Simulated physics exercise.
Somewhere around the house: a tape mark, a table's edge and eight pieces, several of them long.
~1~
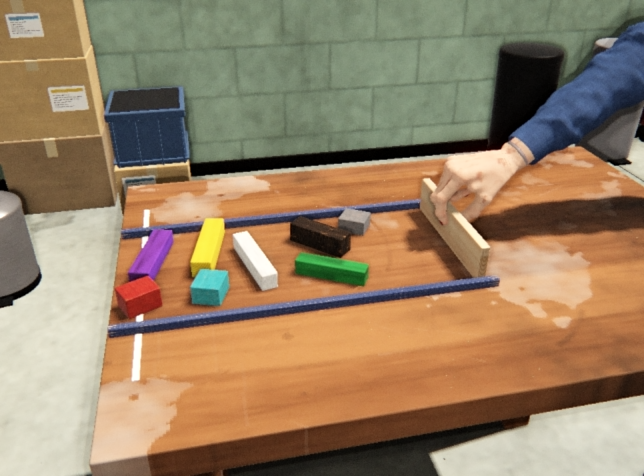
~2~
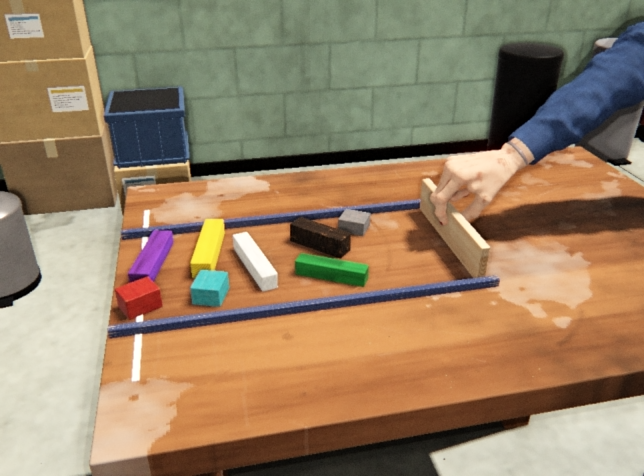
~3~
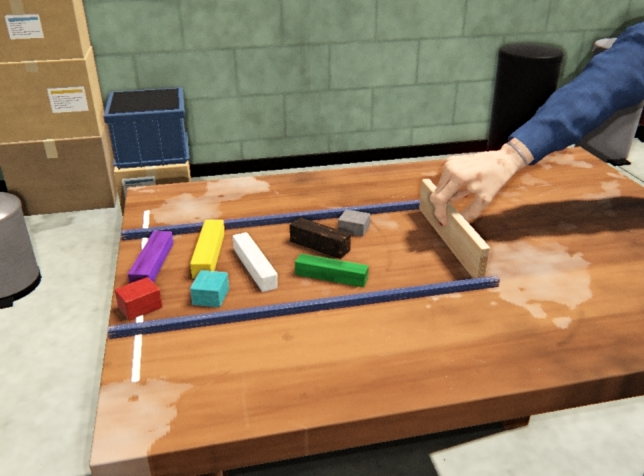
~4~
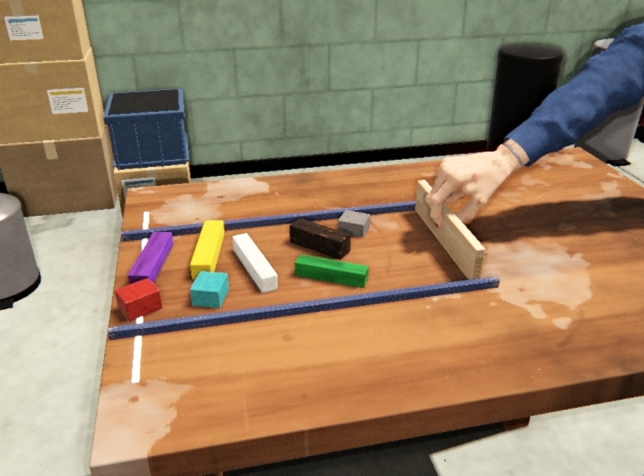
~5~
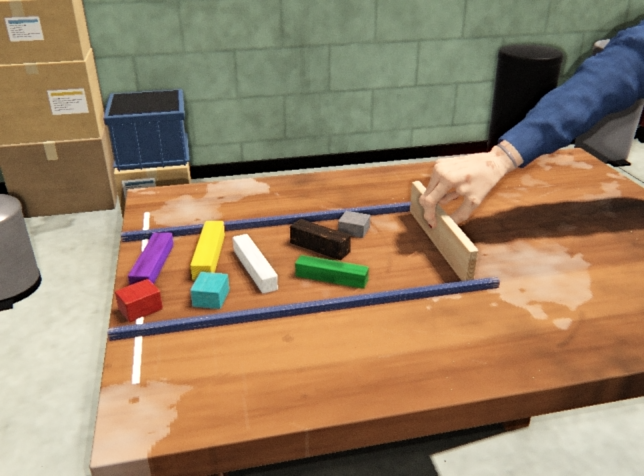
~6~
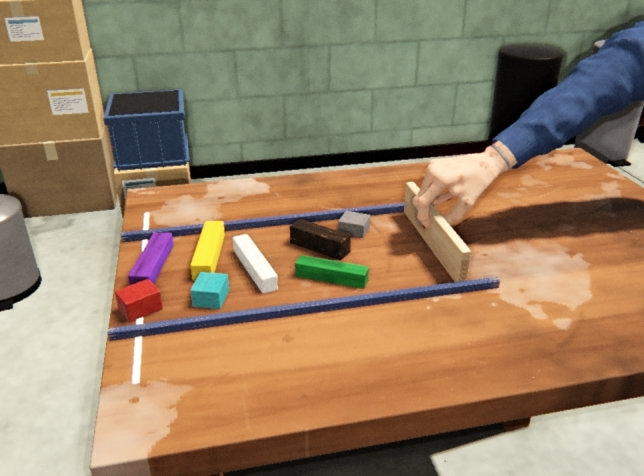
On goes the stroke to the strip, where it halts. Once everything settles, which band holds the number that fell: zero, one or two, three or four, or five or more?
Band: Five and up.
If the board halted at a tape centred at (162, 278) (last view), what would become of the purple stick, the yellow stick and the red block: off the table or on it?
The purple stick tumbles off; the yellow stick drops off; the red block drops off.
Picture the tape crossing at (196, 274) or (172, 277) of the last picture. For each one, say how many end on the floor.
In that order 2 and 3.
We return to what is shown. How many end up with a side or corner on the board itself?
The count in contact is 2.
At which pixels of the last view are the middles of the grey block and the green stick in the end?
The grey block at (129, 247), the green stick at (119, 300).
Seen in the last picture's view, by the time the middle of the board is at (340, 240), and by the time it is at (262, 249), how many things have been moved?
Counts: 3 and 6.
Early on, none off yet; red block at rest near (139, 300); purple stick at rest near (152, 260); turquoise block at rest near (210, 290).
A while later, none off yet; red block at rest near (139, 300); purple stick at rest near (152, 260); turquoise block moving near (206, 292).
Further along, none off yet; red block leaning a little near (95, 307); purple stick leaning well over near (95, 287); turquoise block travelled well along near (135, 311).
Finally, the number that fall off is five or more; lost, black bar, white bar, yellow stick, turquoise block, purple stick and red block.
